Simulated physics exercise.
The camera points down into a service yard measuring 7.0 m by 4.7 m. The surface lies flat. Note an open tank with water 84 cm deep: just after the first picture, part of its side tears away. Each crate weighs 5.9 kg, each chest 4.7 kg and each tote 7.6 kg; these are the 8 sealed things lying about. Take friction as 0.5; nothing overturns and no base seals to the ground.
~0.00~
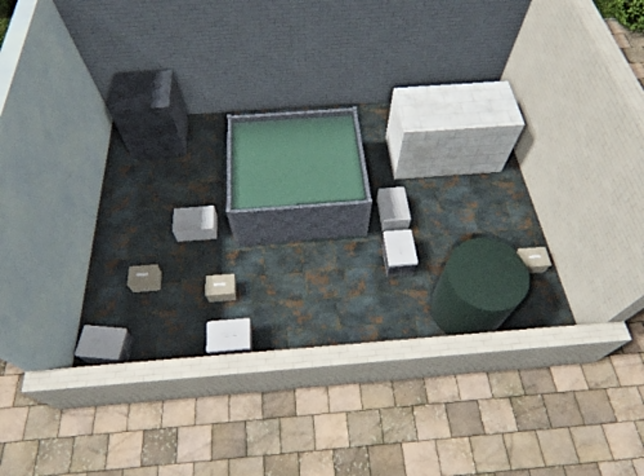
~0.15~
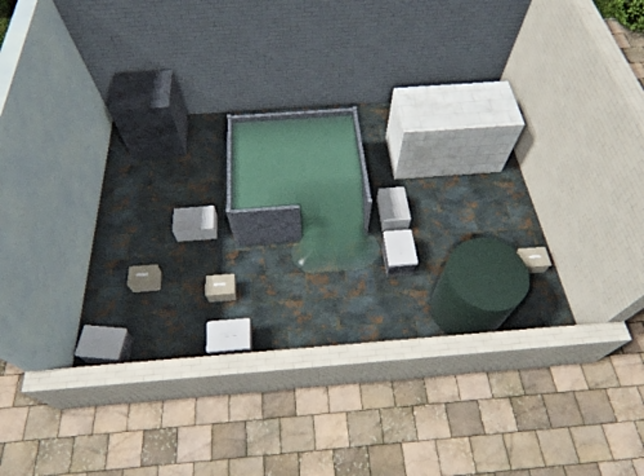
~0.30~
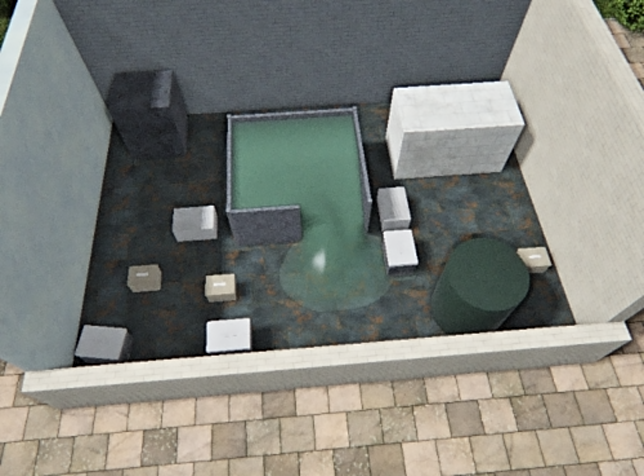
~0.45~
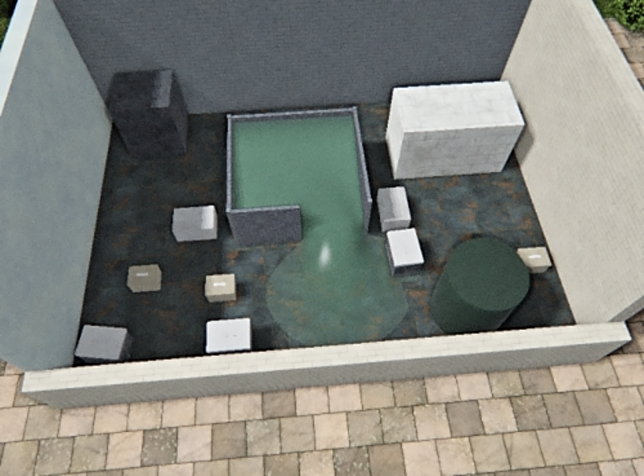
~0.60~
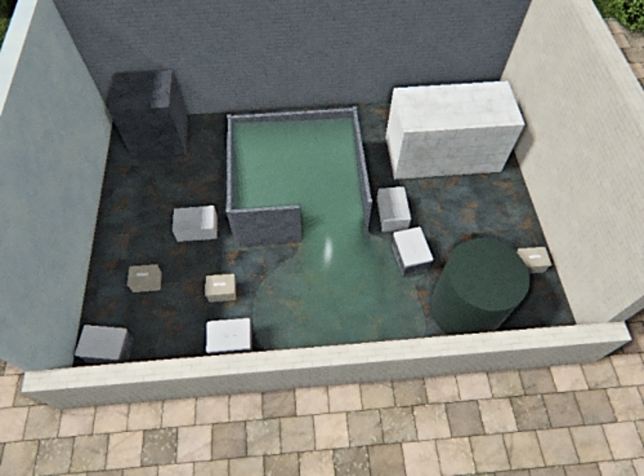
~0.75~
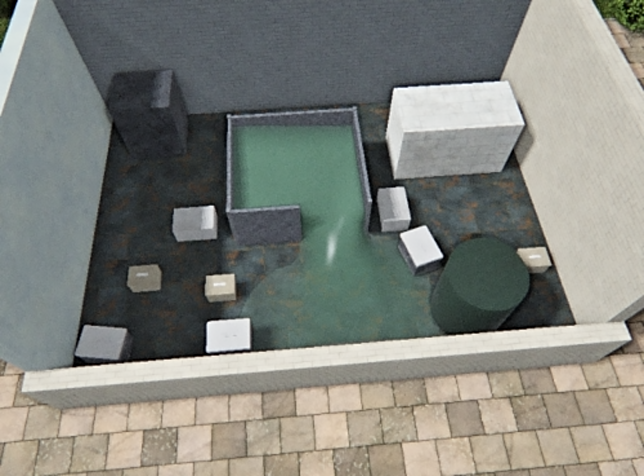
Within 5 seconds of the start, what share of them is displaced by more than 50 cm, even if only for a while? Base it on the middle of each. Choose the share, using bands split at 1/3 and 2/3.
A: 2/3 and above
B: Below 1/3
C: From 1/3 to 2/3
2/3 and above.
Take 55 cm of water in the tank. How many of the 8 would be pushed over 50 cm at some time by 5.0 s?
That would give 5.
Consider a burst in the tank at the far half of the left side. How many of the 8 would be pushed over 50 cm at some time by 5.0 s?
In that case the number is 5.
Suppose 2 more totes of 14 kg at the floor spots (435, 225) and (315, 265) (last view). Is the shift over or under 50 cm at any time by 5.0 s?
In turn: More, more.
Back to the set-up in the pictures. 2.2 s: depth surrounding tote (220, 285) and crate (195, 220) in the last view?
2 and 0 cm.
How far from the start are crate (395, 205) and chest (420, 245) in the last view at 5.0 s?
The first is off by 150 cm, the second by 250 cm.
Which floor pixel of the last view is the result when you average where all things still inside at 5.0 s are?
Around (283, 206).
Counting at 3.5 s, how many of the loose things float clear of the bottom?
By my count, 5.
After 1.1 s 1 of 8 are over 50 cm from their spots; 0 afloat.
After 2.2 s 2 of 8 are over 50 cm from their spots; 2 afloat.
After 3.5 s 6 of 8 are over 50 cm from their spots; 5 afloat.
After 5.0 s 6 of 8 are over 50 cm from their spots, and 6 have been at some point; 5 afloat.
